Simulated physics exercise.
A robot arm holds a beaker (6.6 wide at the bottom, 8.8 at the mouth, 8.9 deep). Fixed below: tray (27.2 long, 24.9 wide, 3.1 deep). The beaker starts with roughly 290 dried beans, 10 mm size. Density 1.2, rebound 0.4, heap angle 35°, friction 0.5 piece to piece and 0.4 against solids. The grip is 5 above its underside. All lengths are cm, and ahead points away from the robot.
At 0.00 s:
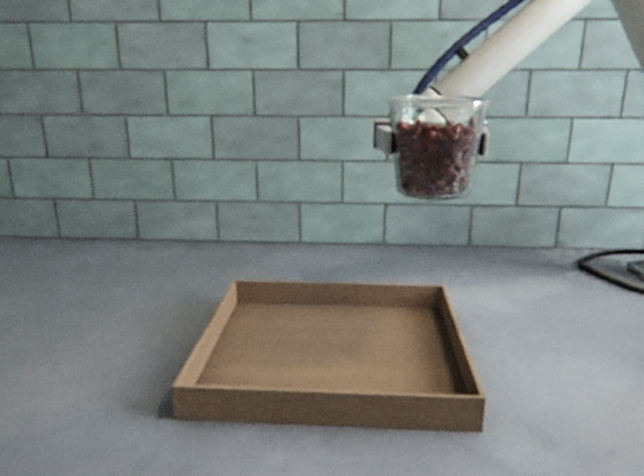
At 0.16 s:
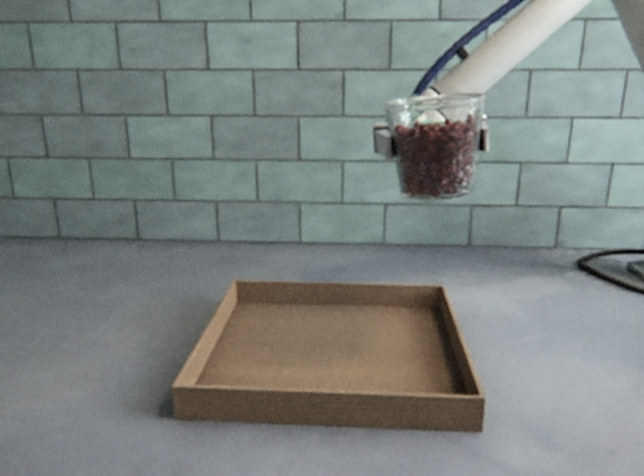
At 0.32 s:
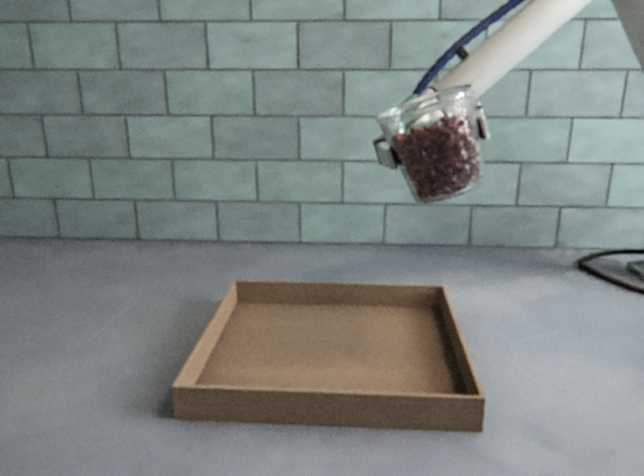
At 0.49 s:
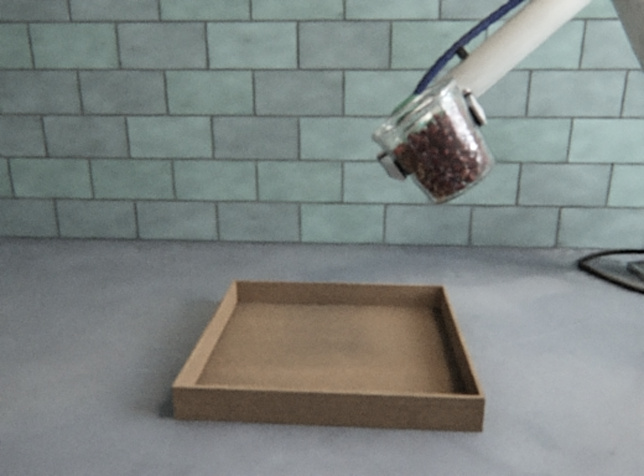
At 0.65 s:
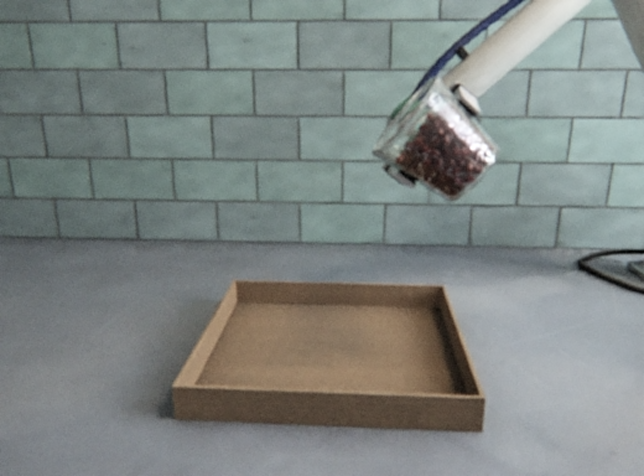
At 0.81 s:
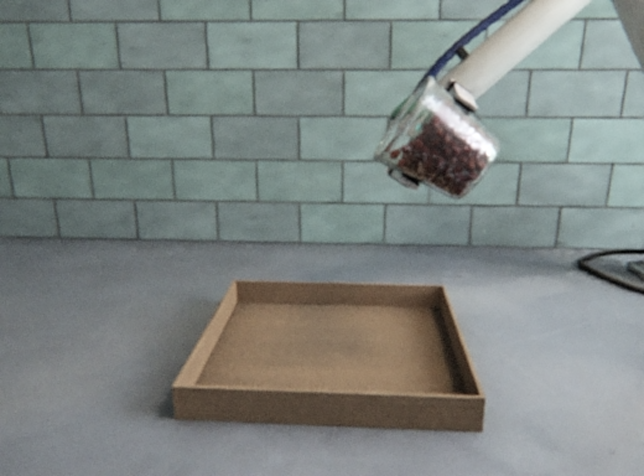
A clear beaker of dark red dried beans, gripped by a robot arm above an empty brown tray, starts out upright. The arm rotates it steadily so its open mouth leans to the left, and the beans shift inside toward the lower side, all remaining in the beaker.
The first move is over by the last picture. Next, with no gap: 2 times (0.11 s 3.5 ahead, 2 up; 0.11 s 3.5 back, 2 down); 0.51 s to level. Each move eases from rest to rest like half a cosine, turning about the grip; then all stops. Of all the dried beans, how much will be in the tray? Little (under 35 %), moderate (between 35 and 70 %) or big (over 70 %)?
In the tray the share is moderate, between 35 and 70 %.
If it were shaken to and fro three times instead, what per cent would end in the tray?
In that case some 50 per cent.
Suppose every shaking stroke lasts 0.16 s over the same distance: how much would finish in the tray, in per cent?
Then about 10 per cent.
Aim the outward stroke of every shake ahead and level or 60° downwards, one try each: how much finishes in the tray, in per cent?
About 25 and 0 per cent.
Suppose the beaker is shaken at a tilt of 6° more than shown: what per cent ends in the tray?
Some 55 per cent.
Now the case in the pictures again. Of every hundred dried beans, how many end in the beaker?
Some 55 per cent.
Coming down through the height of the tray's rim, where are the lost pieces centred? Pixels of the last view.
Around (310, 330).
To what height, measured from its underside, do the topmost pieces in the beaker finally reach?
Some 7.0 cm.
After 1.19 s, tilted 57° forward, highest piece 27 above the table; 207 in the beaker, 62 in the tray, 18 in flight or on a rim.
After 1.57 s, tilted 17° forward, highest piece 27 above the table; 160 in the beaker, 125 in the tray, 2 on the table or floor.
After 1.96 s, level, highest piece 26 above the table; 160 in the beaker, 125 in the tray, 2 on the table or floor.
After 3.01 s, level, highest piece 26 above the table; 160 in the beaker, 125 in the tray, 2 on the table or floor.
At rest, 160 in the beaker, 125 in the tray, 2 on the table or floor. That is 44 % in the tray.
